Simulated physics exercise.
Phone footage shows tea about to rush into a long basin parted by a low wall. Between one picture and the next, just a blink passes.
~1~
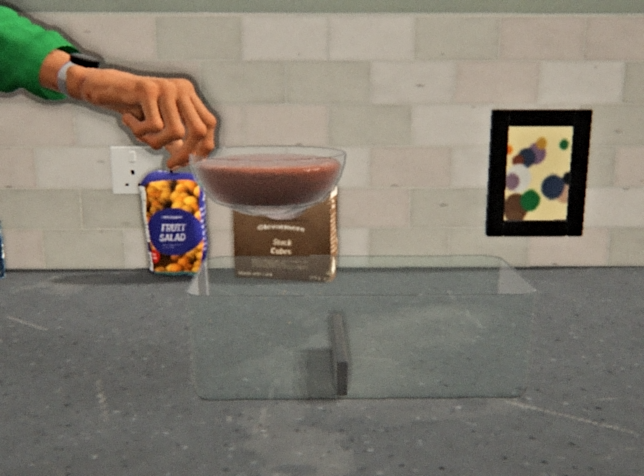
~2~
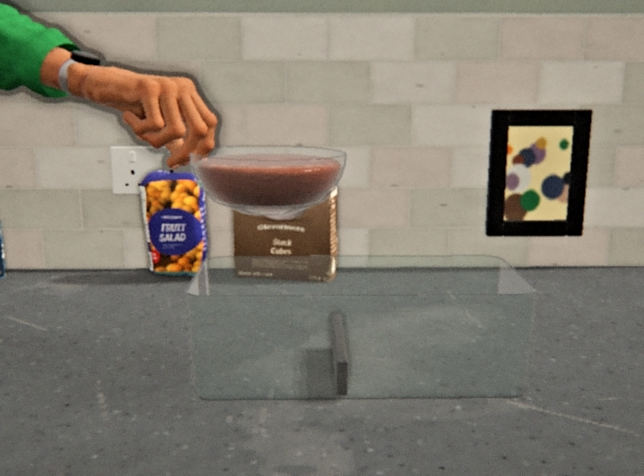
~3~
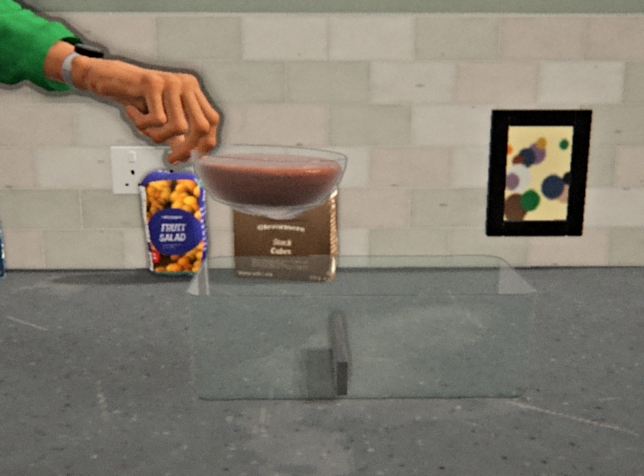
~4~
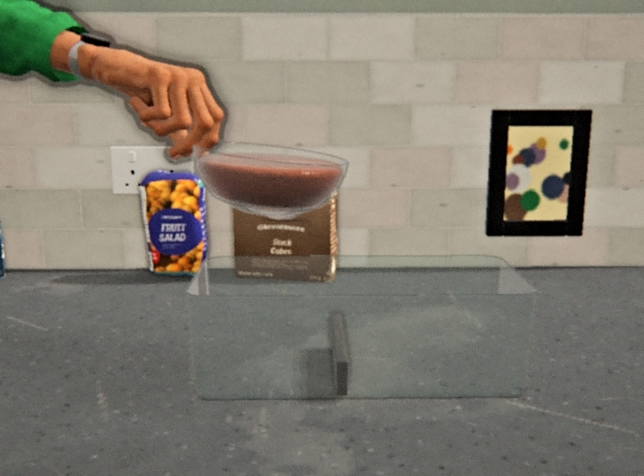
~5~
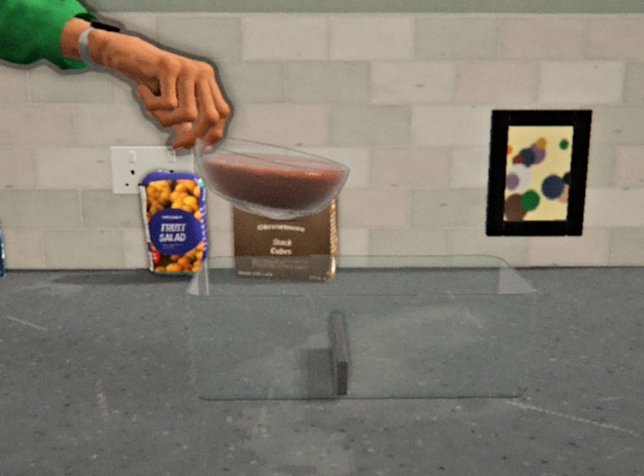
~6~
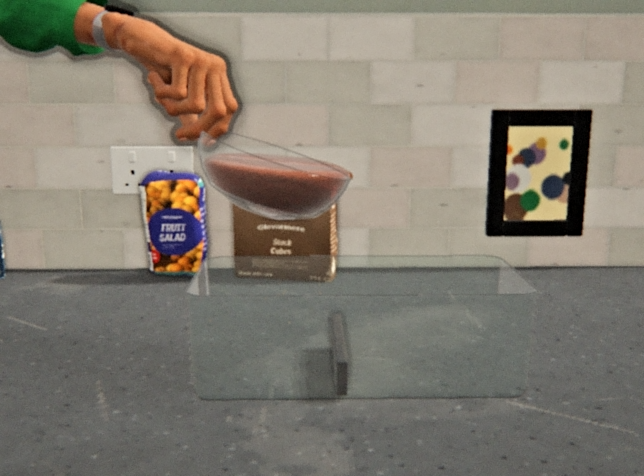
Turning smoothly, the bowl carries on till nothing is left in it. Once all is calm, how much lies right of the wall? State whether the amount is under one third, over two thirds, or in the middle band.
Higher than two thirds.
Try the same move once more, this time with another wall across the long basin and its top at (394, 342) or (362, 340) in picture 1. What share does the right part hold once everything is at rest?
About 45 % for the first and about 75 % for the second.
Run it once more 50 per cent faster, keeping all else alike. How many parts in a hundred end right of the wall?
Near 80 %.
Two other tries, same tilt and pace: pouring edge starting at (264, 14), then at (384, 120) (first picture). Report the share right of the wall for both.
You'd get 55 percent from the first and 85 percent from the second.
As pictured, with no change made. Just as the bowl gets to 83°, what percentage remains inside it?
Roughly 15 percent.
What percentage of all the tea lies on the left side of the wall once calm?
15 % or thereabouts.
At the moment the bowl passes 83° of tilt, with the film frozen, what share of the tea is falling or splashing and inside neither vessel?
25 %.
A moment on, the bowl is tipped on its side and 14 per cent is still to pour, 0 is left of the wall and 59 right of it.
Next, the bowl is tipped right over and 0 per cent is still to pour, 16 is left of the wall and 83 right of it.
Then the bowl is tipped right over and 0 per cent is still to pour, 16 is left of the wall and 84 right of it.
Later the bowl is tipped right over and 0 per cent is still to pour, 16 is left of the wall and 84 right of it.
Finally, 16 per cent lies left of the wall, 84 right of it and 0 outside.
